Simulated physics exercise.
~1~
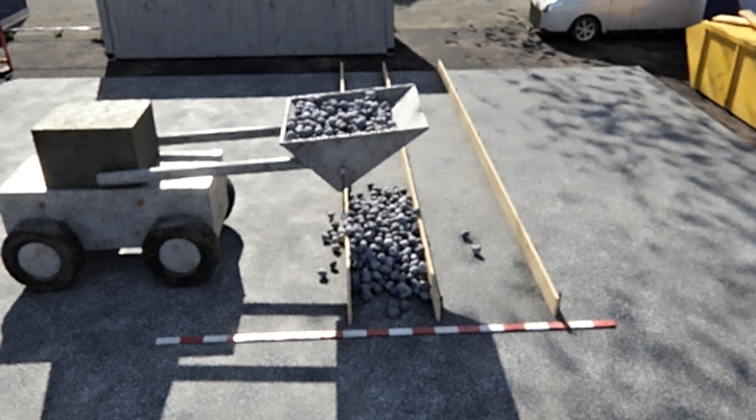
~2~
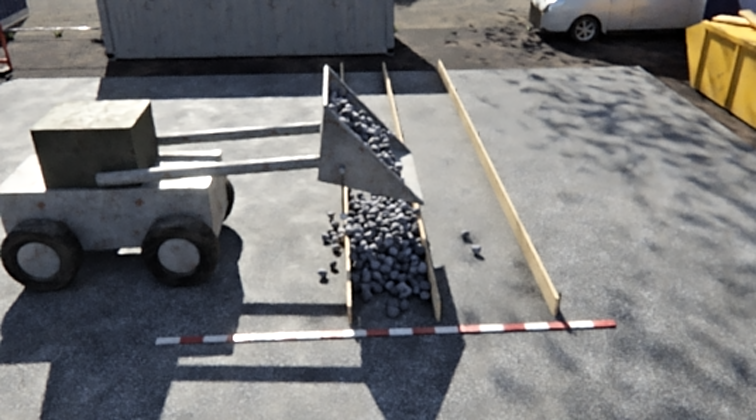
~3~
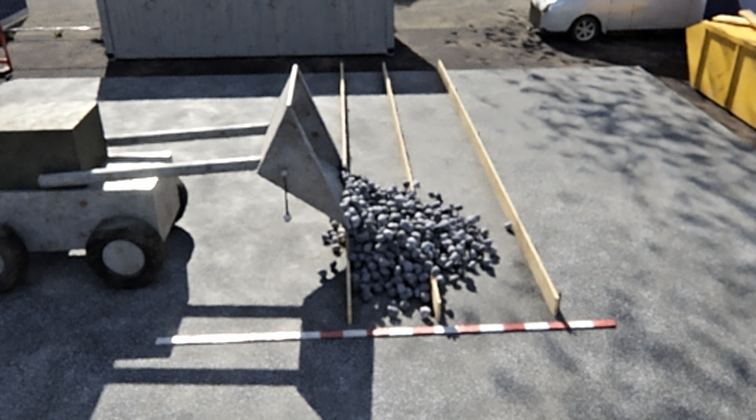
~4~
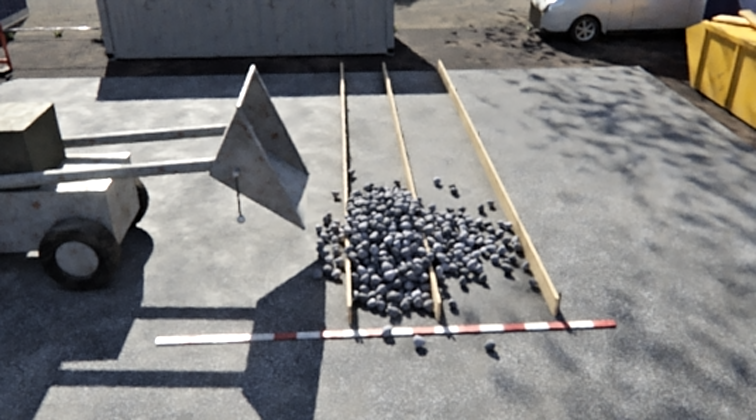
A grey loader tipped its bucket of dark stones onto a loose pile between wooden boards, then backed away to the left as the stones spilled over the middle board, leaving a wide, spread-out heap and an empty, tilted bucket.
